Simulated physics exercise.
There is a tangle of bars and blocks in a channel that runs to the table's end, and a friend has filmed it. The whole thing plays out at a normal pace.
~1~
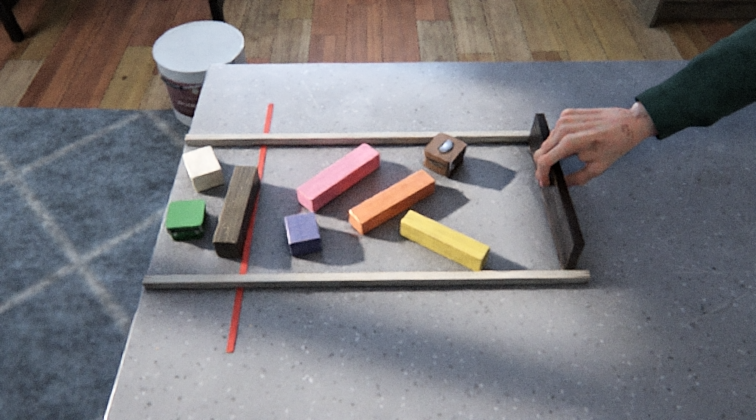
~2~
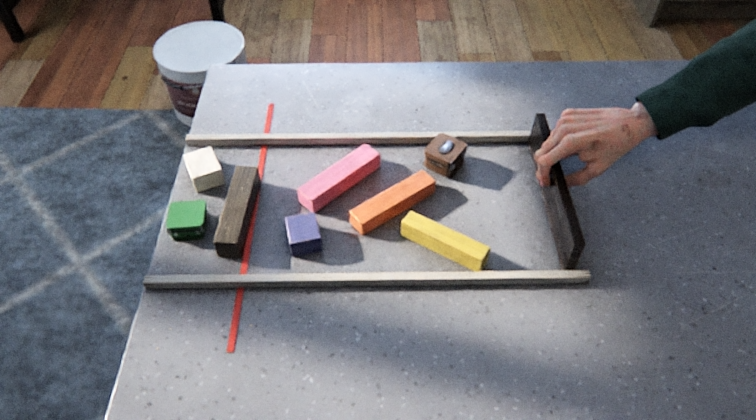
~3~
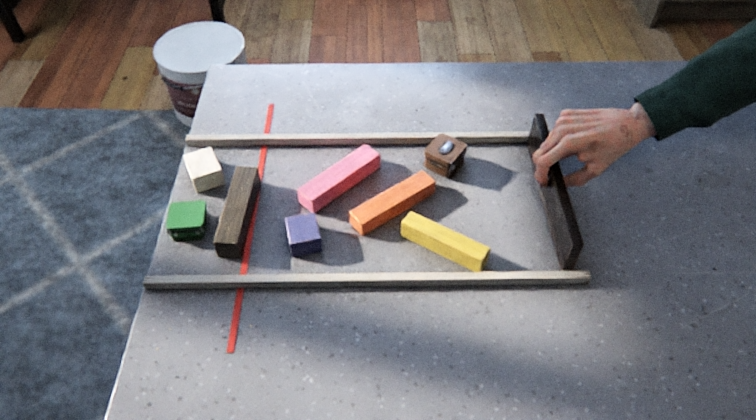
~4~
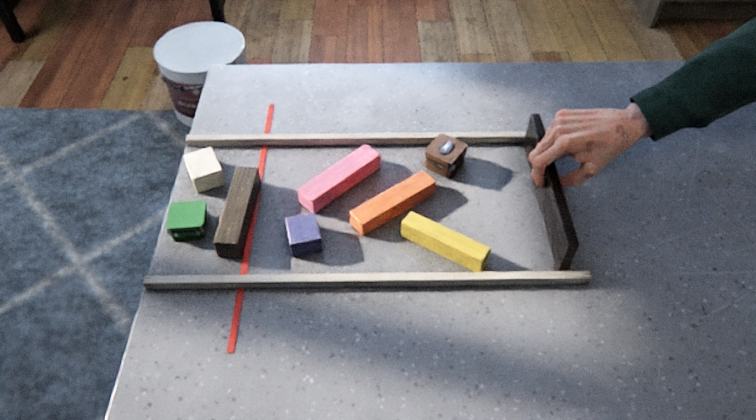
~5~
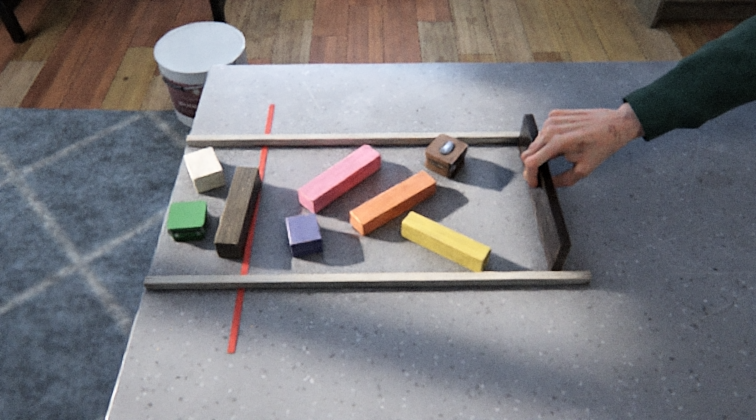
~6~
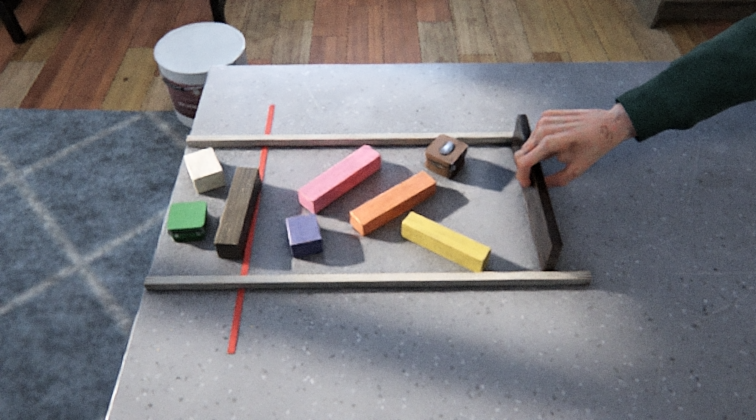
A hand in a dark green sleeve holds a dark board upright at the right end of a channel between two pale rails on a speckled grey table, seen from above. Inside lie yellow, orange and pink bars, a brown block, a purple block, and, leftward by a red line, a black bar with white and green blocks. The hand slides the board slightly left while everything else, camera included, stays still.
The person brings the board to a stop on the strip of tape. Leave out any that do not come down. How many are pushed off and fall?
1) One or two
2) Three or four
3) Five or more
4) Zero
One or two.
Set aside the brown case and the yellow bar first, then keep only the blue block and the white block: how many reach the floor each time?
Count: 1 (first case); 1 (second).
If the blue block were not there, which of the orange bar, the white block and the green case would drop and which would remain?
Note: Orange bar is on by the end; white block is off by the end; green case is off by the end.
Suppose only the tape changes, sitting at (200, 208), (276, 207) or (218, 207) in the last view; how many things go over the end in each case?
You'd get 5, then 0, then 3.
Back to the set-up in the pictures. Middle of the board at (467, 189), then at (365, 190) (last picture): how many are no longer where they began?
That gives 2 for the first and 5 for the second.
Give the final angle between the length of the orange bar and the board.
Misalignment: Close to 5°.
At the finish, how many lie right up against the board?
The number is 2.
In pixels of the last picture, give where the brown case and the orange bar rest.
Roughly (245, 159), and the other roughly (224, 208).
Soon after, none off yet; green case at rest near (190, 222); white block at rest near (205, 171); black bar at rest near (240, 211).
Then, none off yet; green case moving near (186, 222); white block moving near (200, 170); black bar moved a little near (216, 214).
At rest, the number that fall off is one or two; fallen, white block and green case.
